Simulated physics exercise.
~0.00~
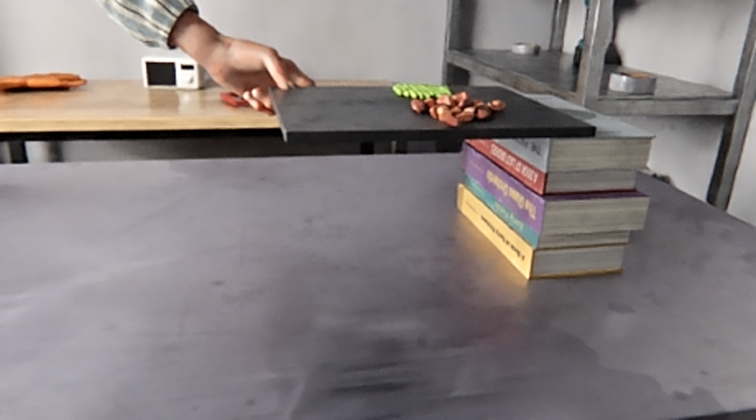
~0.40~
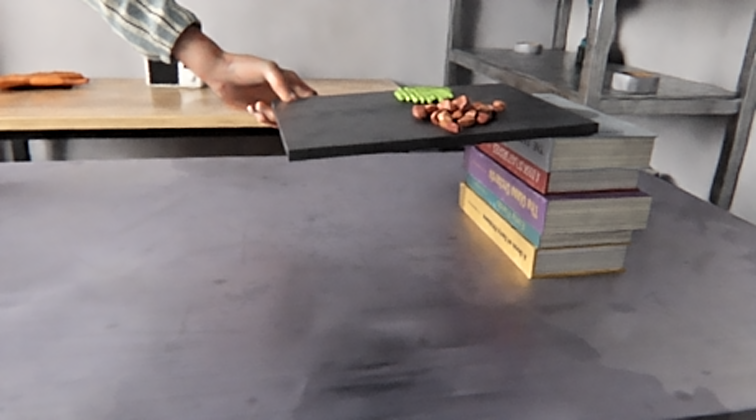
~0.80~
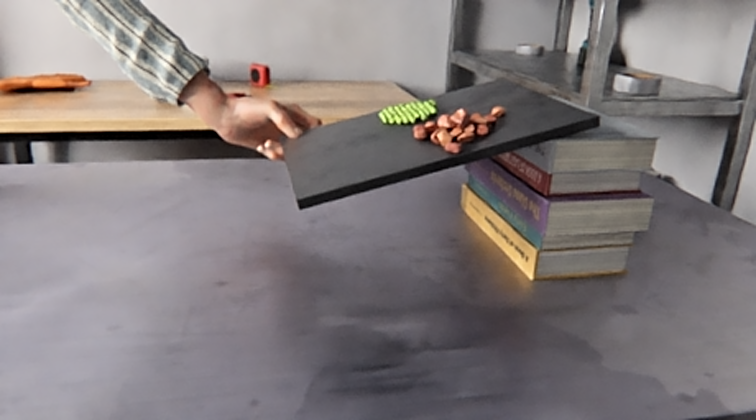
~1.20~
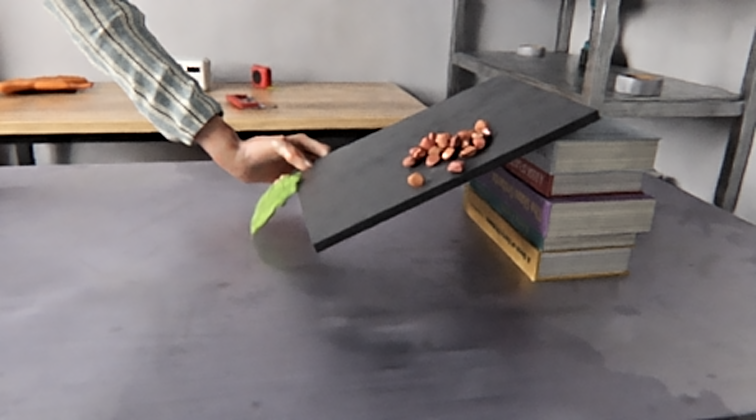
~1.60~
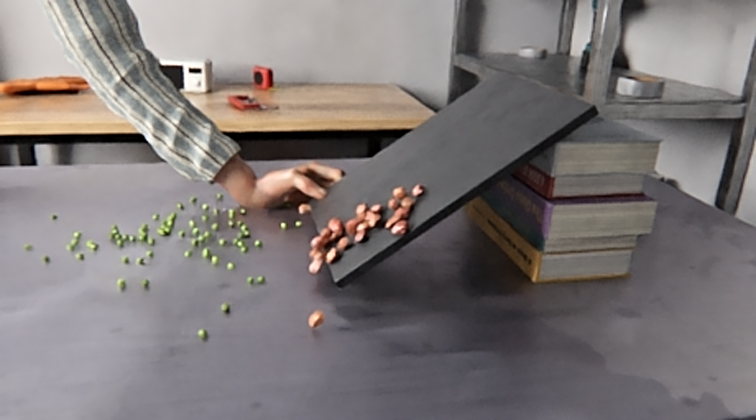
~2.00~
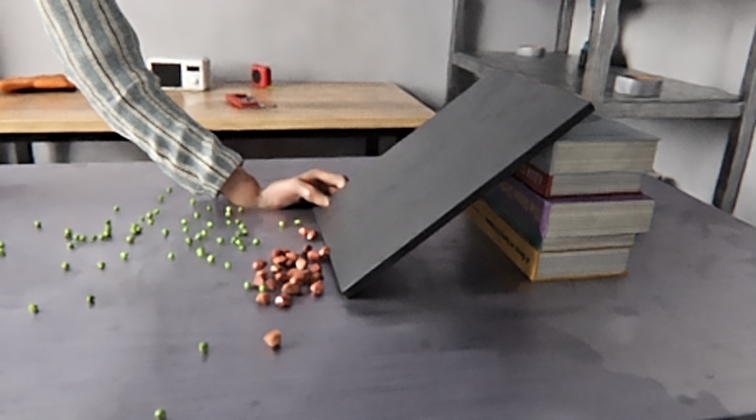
Green peas spilling off a tilting dark board and scattering across the table, reddish nuts sliding after and piling at its foot.
